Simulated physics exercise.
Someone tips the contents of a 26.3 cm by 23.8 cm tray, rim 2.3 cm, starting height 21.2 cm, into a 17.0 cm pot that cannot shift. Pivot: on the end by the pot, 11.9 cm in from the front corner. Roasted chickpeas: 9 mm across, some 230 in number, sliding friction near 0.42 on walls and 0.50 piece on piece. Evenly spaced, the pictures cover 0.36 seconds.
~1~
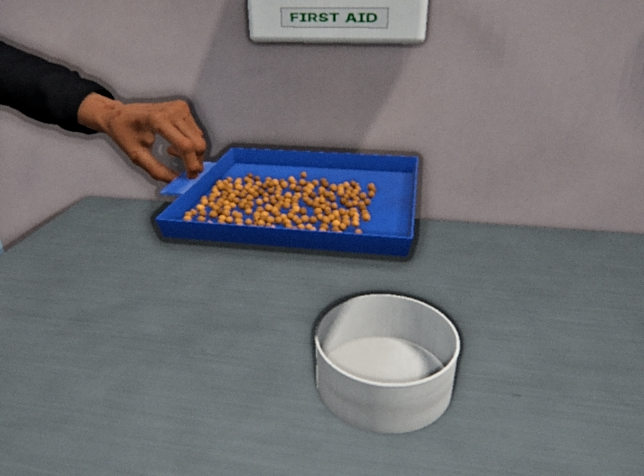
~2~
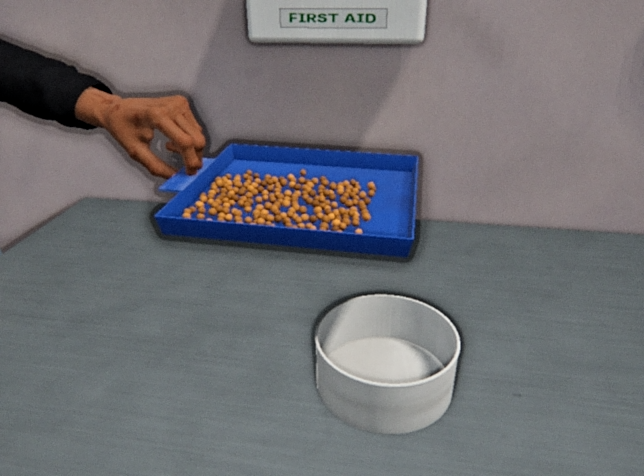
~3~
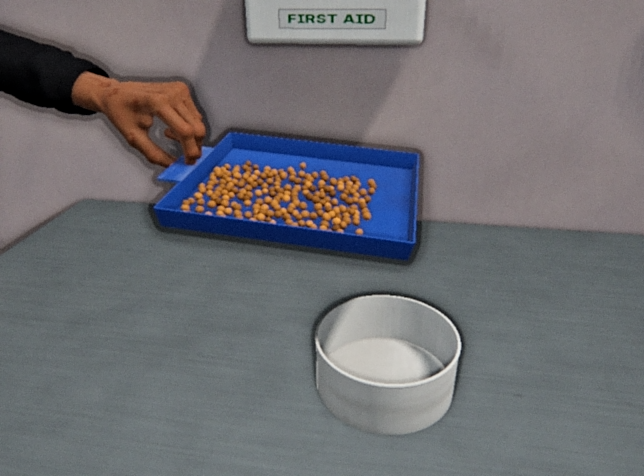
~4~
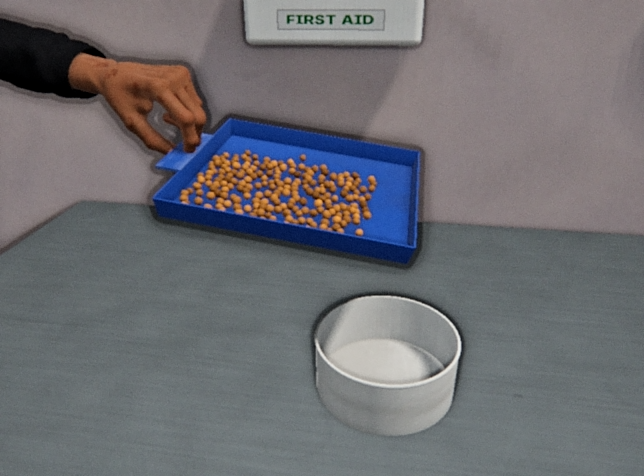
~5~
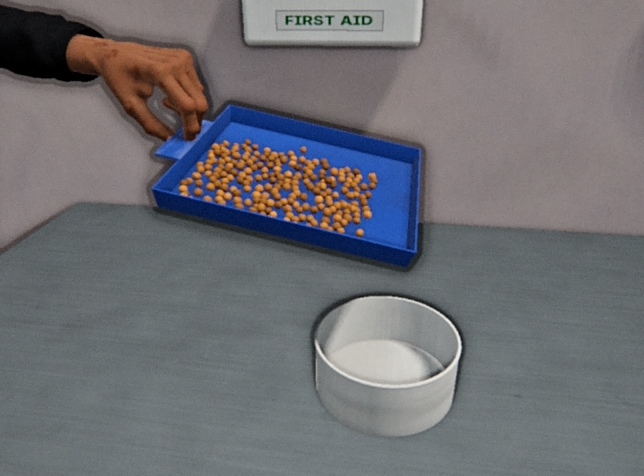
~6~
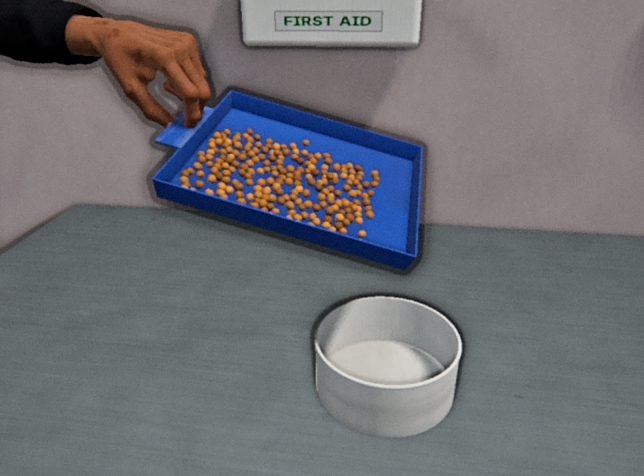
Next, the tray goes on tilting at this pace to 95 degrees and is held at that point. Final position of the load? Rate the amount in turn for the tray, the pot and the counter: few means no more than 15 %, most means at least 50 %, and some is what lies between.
Left on the tray: Few; pot: Most; counter: Few.
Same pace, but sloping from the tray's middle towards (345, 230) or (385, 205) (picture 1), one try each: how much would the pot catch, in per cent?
Approximately 80 percent, then 20 percent.
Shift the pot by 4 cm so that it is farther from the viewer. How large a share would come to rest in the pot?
Roughly 65 per cent.
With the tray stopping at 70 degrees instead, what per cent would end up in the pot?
Then about 5 per cent.
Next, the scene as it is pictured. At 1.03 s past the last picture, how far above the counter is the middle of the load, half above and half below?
Roughly 24 cm.
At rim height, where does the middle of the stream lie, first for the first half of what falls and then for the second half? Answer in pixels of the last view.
I'd mark about (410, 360) for the first half, then (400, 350) for the second.
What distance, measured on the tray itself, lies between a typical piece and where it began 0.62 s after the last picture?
Roughly 8 cm.
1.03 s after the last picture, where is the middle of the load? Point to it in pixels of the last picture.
Look near (368, 217) in the last picture.
Then, 0.62 s after the last picture, tilt 54 degrees; the tray holds 100 %, the pot 0 %.
Then, 1.03 s after the last picture, tilt 78 degrees; the tray holds 95 %, the pot 5 %.
Then, 1.53 s after the last picture, tilt 95 degrees; the tray holds 15 %, the pot 75 %.
In the end, tray 0 %, pot 100 %, counter 0 %.
